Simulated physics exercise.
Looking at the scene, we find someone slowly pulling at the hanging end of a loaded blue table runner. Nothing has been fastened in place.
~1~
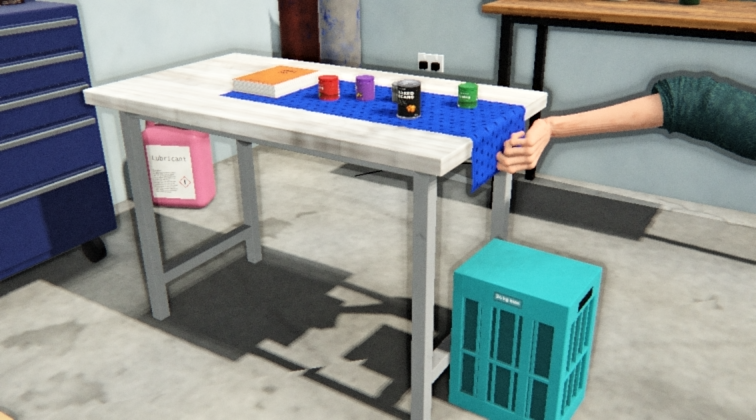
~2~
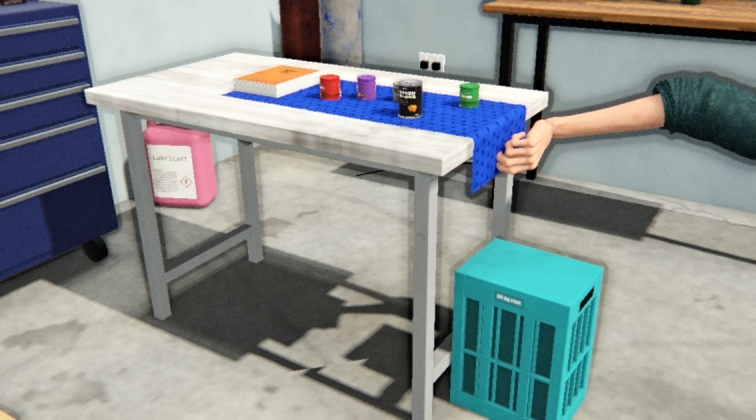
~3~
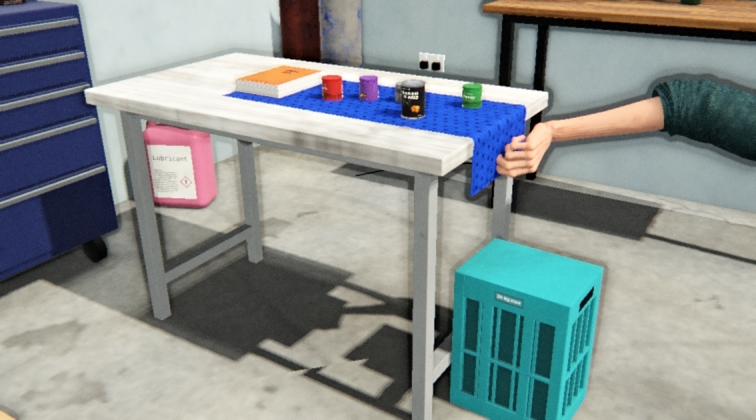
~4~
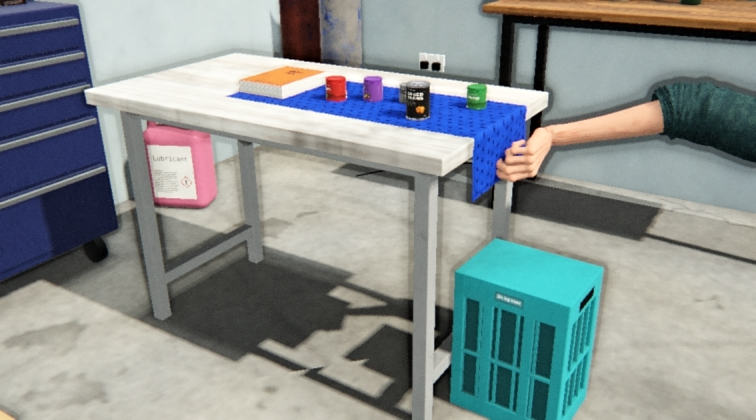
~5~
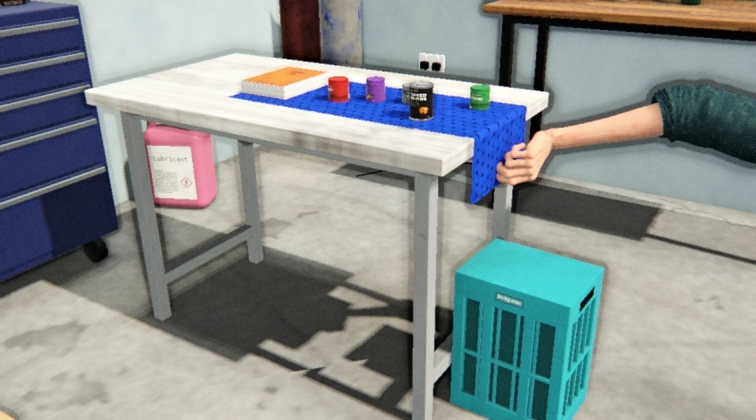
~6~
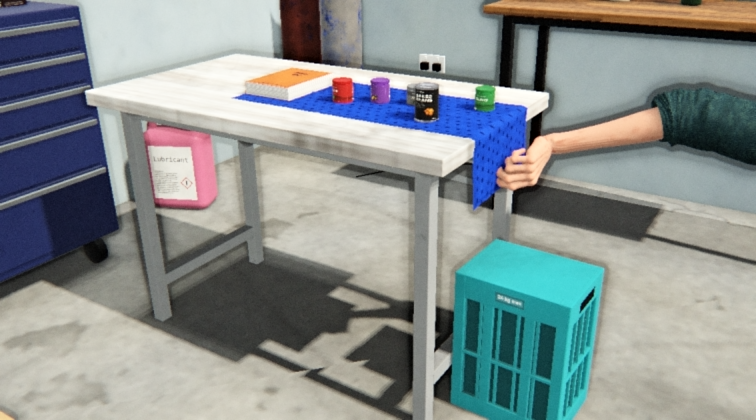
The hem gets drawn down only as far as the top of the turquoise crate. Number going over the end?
A pair of things drop off.
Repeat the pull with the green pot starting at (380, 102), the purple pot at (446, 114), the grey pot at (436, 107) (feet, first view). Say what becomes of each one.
Green pot safe, purple pot lost, grey pot lost.
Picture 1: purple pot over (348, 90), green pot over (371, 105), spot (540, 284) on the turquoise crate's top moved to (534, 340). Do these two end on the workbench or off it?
Purple pot stays, green pot is gone.
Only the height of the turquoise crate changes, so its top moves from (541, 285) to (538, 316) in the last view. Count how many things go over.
Over the edge go 3.
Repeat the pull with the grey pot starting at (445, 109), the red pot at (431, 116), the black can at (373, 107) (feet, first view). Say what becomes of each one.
The grey pot ends up off; the red pot ends up off; the black can stays put.
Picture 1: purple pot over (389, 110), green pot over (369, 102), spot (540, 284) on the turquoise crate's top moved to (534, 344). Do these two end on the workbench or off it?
The purple pot goes over; the green pot goes over.
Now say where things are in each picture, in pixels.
The first frame shows hem (471, 193); green pot (468, 85); black can (409, 82); grey pot (401, 83); purple pot (365, 77); red pot (328, 77); top of the crate (540, 284).
The second frame shows hem (471, 194); green pot (470, 85).
The third frame shows hem (470, 197); black can (413, 82).
The fourth frame shows hem (472, 202); grey pot (409, 84); top of the crate (541, 284).
The fifth frame shows hem (470, 205); purple pot (376, 78).
The sixth frame shows hem (474, 211); green pot (485, 88); black can (427, 85); grey pot (416, 85); purple pot (380, 80); red pot (342, 79).
Early on, hem near (498, 226); green pot gone.
Midway, hem on the crate; green pot and black can gone.
Finally, hem on the crate; green pot and black can gone. The workbench loses two.
